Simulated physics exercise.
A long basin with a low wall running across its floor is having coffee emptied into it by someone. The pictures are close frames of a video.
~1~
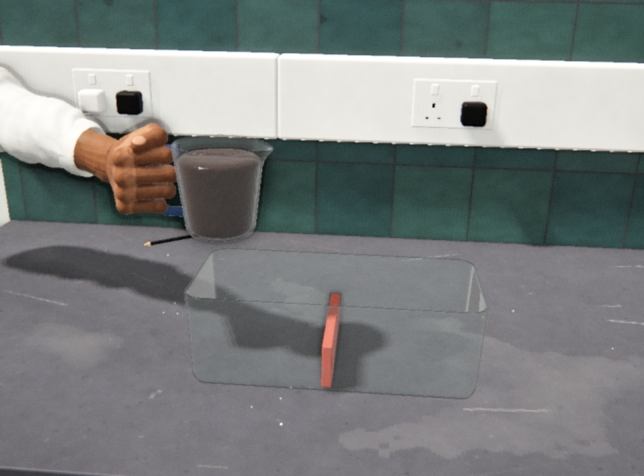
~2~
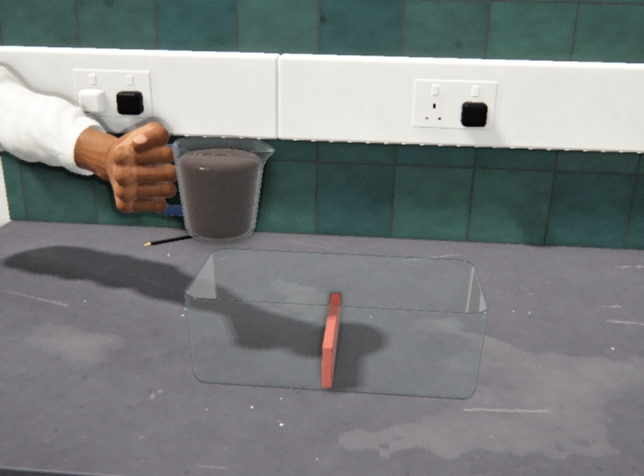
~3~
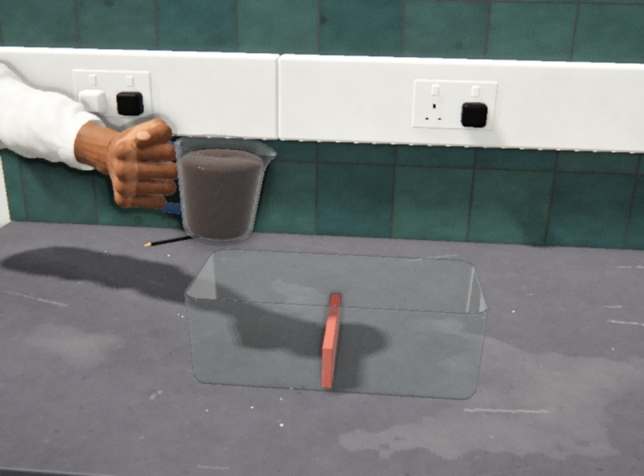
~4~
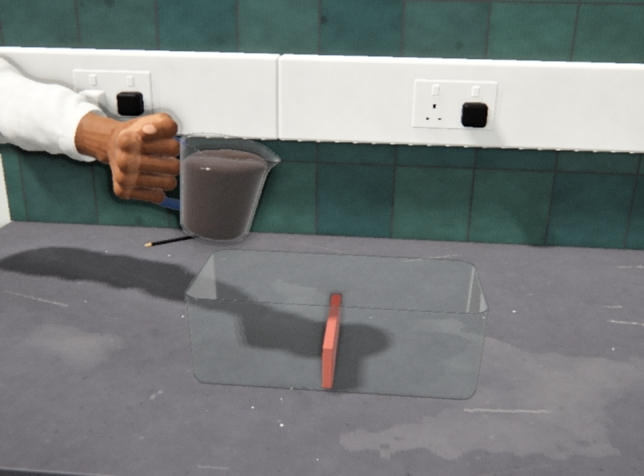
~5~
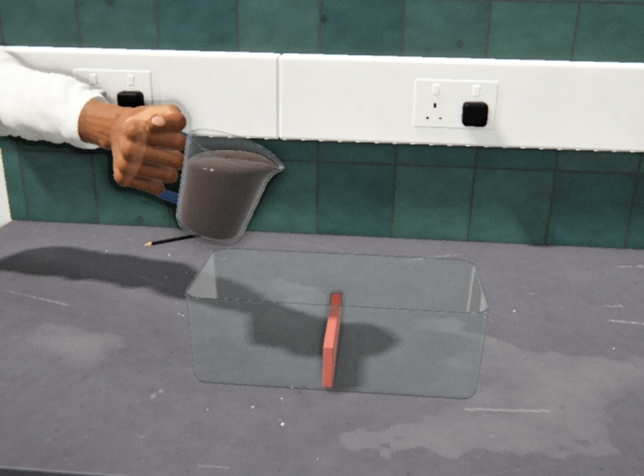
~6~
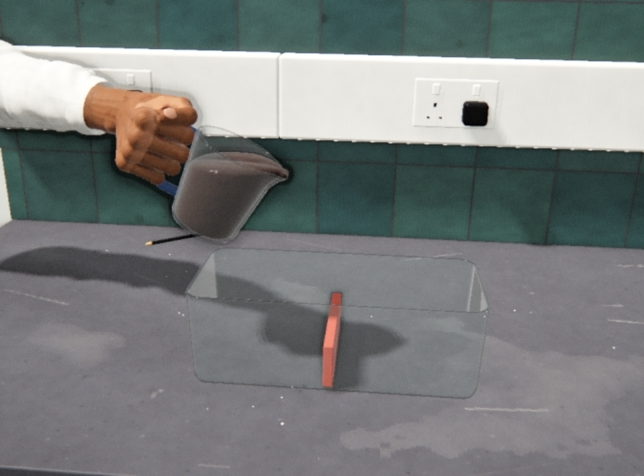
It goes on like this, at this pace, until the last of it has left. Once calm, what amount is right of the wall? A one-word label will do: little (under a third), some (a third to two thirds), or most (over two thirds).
Little.
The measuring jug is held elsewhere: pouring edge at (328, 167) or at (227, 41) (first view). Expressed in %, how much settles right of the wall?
In order: Close to 100 and 5 percent.
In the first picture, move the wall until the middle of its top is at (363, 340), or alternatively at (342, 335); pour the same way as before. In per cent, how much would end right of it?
10 %, then 10 %.
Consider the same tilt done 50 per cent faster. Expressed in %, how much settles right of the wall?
Somewhere near 15 percent.
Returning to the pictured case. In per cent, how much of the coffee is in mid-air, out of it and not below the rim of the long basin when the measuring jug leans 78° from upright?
Somewhere around 20 per cent of it.
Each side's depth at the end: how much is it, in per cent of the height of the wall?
The left side sits at 30 per cent and the right side at 10.
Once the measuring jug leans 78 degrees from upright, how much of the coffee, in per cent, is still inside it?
It still holds around 60 per cent there.
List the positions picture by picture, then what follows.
The first picture shows tilt 0°; pouring edge (273, 148); surface from (180, 155) to (262, 159); the long basin's rim runs from (199, 272) to (480, 286); the wall's top is at (332, 320).
The second picture shows tilt 1°; pouring edge (274, 150); surface from (181, 155) to (262, 159).
The third picture shows tilt 5°; pouring edge (276, 154); surface from (182, 155) to (264, 162).
The fourth picture shows tilt 10°; pouring edge (280, 160); surface from (186, 156) to (269, 162).
The fifth picture shows tilt 18°; pouring edge (284, 167); surface from (189, 158) to (277, 164).
The sixth picture shows tilt 27°; pouring edge (287, 177); surface from (191, 162) to (283, 168); 1 per cent is over the edge.
A moment on, the measuring jug is tipped on its side and 62 per cent is still to pour, 9 is left of the wall and 9 right of it.
Next, the measuring jug is tipped on its side and 19 per cent is still to pour, 47 is left of the wall and 22 right of it.
Then the measuring jug is tipped on its side and 3 per cent is still to pour, 72 is left of the wall and 22 right of it.
Later the measuring jug is tipped on its side and 0 per cent is still to pour, 76 is left of the wall and 23 right of it.
Finally, 77 per cent lies left of the wall, 23 right of it and 1 outside.
